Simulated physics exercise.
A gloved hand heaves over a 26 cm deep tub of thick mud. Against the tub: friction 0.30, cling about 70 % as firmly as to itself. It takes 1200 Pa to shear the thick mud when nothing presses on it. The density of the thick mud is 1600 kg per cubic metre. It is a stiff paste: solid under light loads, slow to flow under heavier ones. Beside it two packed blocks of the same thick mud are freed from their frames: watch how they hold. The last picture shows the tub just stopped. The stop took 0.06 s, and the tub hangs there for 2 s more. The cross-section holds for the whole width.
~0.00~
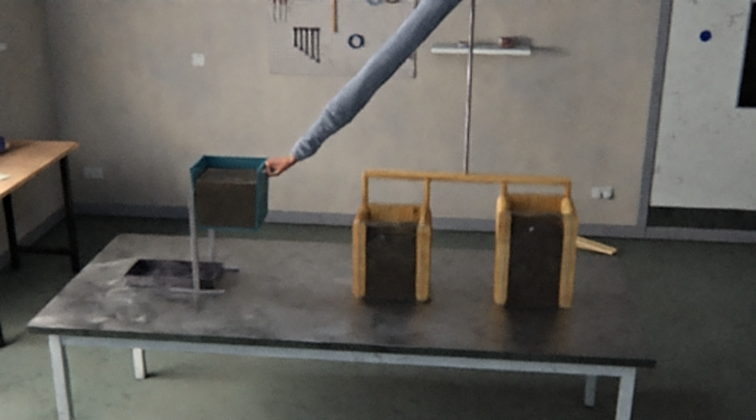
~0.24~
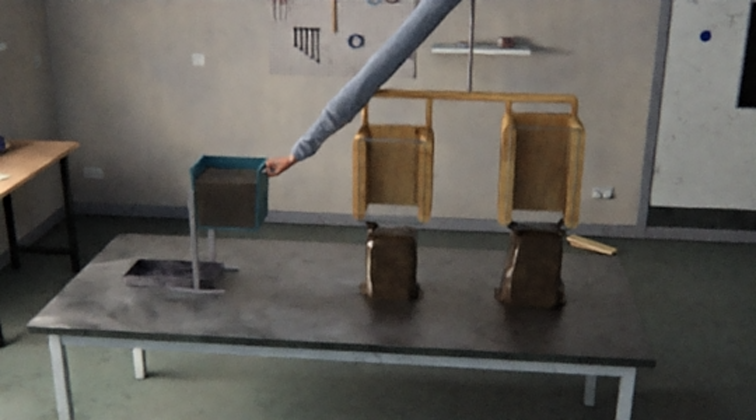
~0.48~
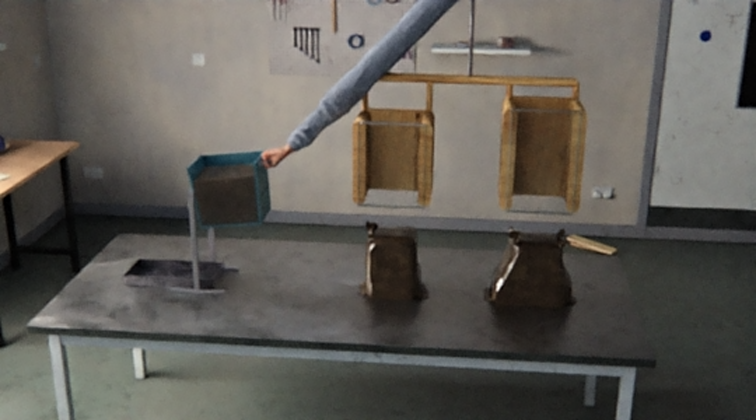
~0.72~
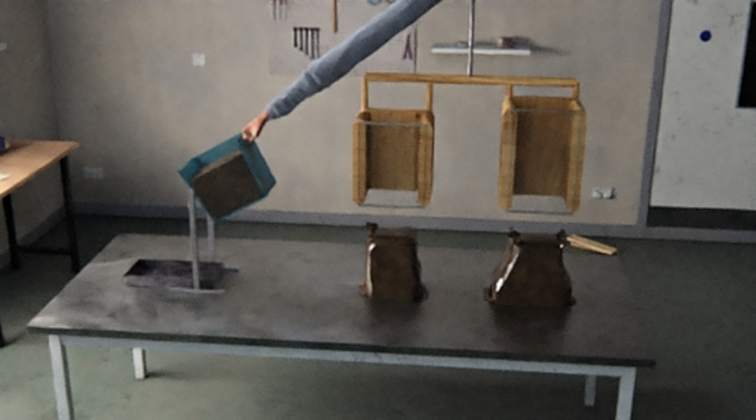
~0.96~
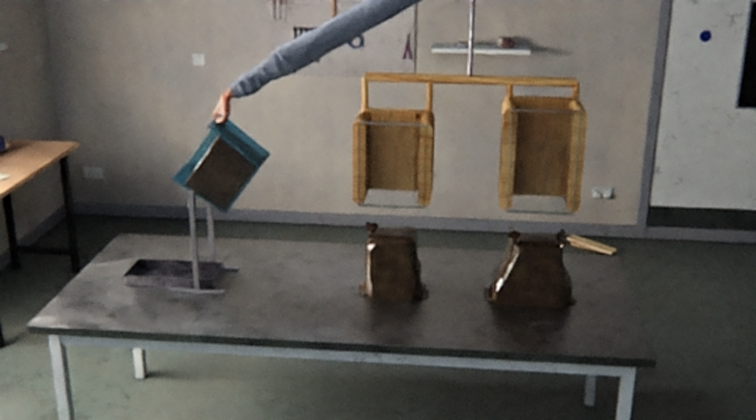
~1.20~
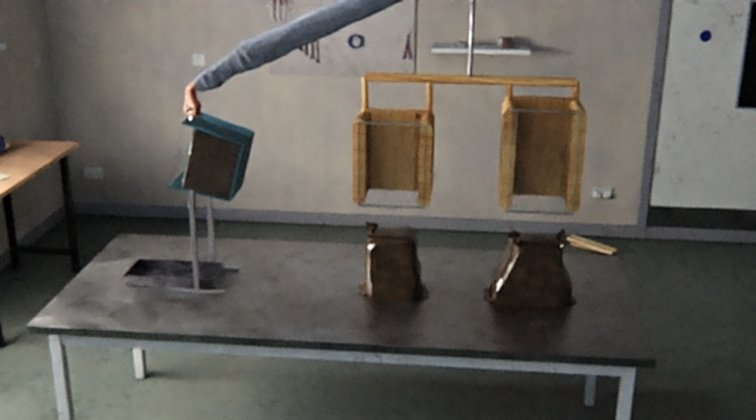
A grey-sleeved arm reaches in from the top over a dark table in a workshop, seen from the front and slightly above by a still camera. Its hand grips a teal tub of brown mud on a stand at left, beside two dark blocks in wooden casings. The casings rise, the uncovered blocks slump, the right one more, and then the hand tilts the tub steeply leftward.
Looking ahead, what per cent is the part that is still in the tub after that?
It comes to some 100 %.
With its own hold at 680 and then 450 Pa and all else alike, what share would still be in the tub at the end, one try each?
In that order: 95 %, 65 %.
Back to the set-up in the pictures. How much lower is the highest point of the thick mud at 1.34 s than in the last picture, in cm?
Roughly 0 cm.
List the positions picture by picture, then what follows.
The first frame shows handle-side rim at (257, 171), tilt 0 degrees; crest of the thick mud at (195, 181); block heights 29 cm, 36 cm (left to right).
The second frame shows handle-side rim at (257, 171), tilt 0 degrees; crest of the thick mud at (195, 181); block heights 28 cm, 33 cm (left to right).
The third frame shows handle-side rim at (253, 164), tilt 7 degrees; crest of the thick mud at (250, 177); block heights 28 cm, 29 cm (left to right).
The fourth frame shows handle-side rim at (235, 142), tilt 30 degrees; crest of the thick mud at (238, 155); block heights 28 cm, 29 cm (left to right).
The fifth frame shows handle-side rim at (208, 127), tilt 54 degrees; crest of the thick mud at (220, 138); block heights 28 cm, 29 cm (left to right).
The sixth frame shows handle-side rim at (182, 124), tilt 75 degrees; crest of the thick mud at (197, 131); block heights 28 cm, 29 cm (left to right).
After 1.34 s, the tub is at 75 degrees and holds 100 %.
After 1.51 s, the tub is at 75 degrees and holds 100 %.
After 1.68 s, the tub is at 75 degrees and holds 100 %.
After 1.85 s, the tub is at 75 degrees and holds 100 %.
After 3.20 s, the tub is at 75 degrees and holds 100 %.
